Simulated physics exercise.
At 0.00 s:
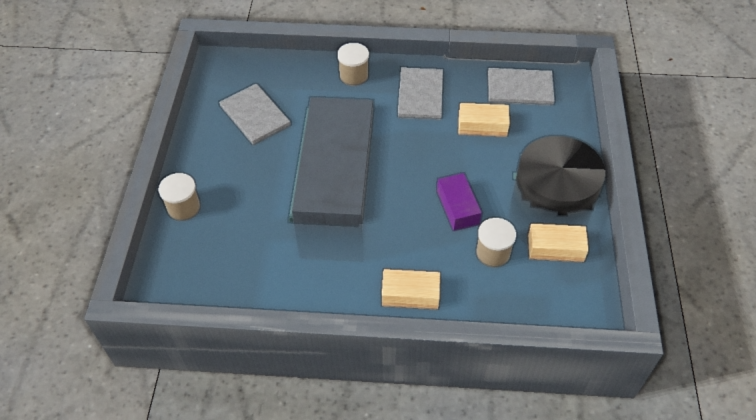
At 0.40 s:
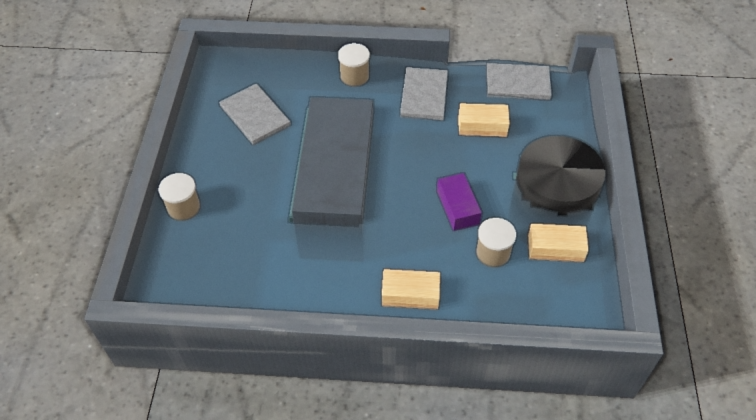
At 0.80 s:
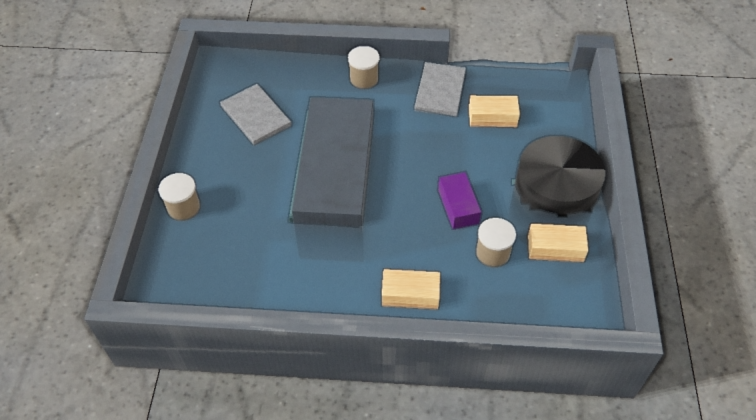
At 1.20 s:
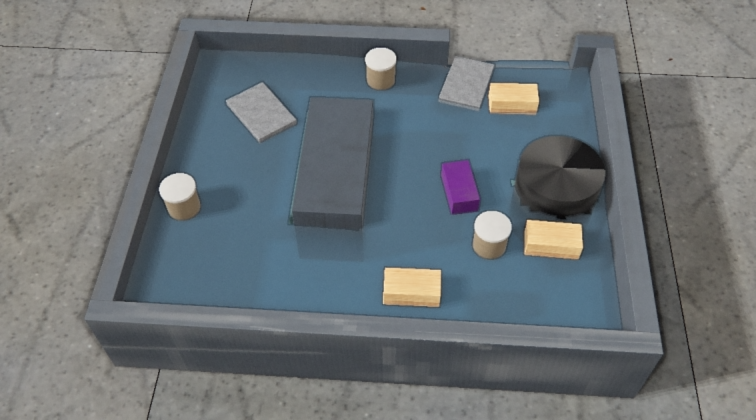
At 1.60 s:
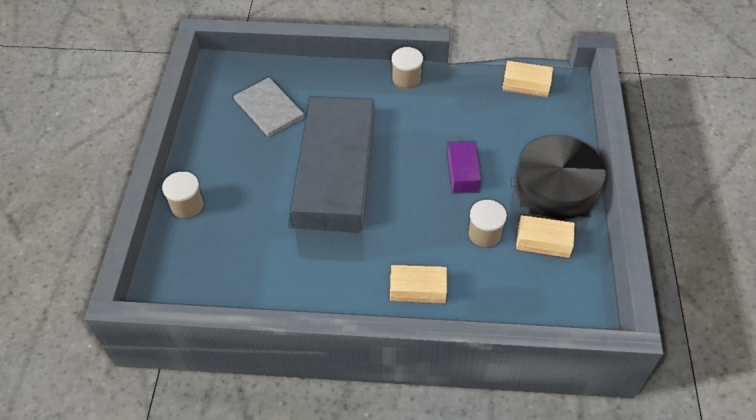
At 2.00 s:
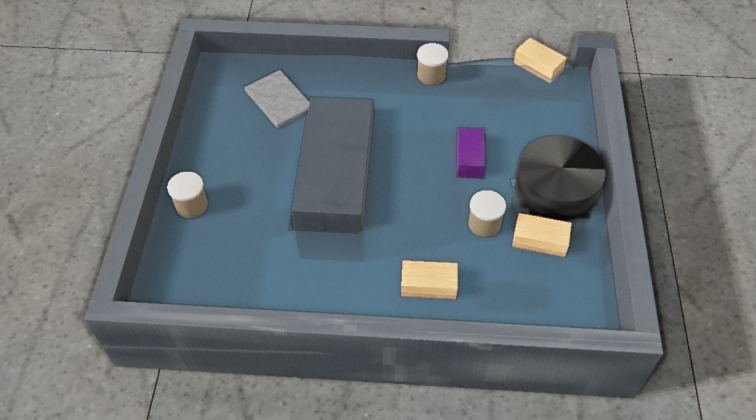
In a grey-walled splash pool on a stone floor, blocks and white-topped cylinders sit in blue water around a long dark slab. A section of the far wall disappears near the right corner, and two grey tiles drift out through the gap, one after the other. A yellow block follows into the opening as the purple block slides toward the far side.
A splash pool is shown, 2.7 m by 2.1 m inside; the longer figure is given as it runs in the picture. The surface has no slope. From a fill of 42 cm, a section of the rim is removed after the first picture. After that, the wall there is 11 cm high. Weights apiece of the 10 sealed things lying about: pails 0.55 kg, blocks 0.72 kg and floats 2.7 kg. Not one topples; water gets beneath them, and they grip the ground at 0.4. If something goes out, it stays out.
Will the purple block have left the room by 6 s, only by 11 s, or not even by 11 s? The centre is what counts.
It gets out ahead of the earlier moment.
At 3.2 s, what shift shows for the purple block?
Around 80 cm from the start by that time.
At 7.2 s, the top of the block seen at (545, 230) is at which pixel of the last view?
(494, 135) or so.
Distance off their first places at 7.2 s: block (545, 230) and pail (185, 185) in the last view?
Distances, as listed: 100 cm then 10 cm.
After 3.2 s the purple block is near (494, 116), 0.8 m from its start, afloat; 4 of 10 are out; 6 afloat.
After 7.2 s the purple block has gone out (at 4.9 s); 5 of 10 are out; 5 afloat.
After 12.0 s the purple block has gone out (at 4.9 s); 7 of 10 are out; 3 afloat.
After 16.0 s the purple block has gone out (at 4.9 s); 9 of 10 are out; 1 afloat.
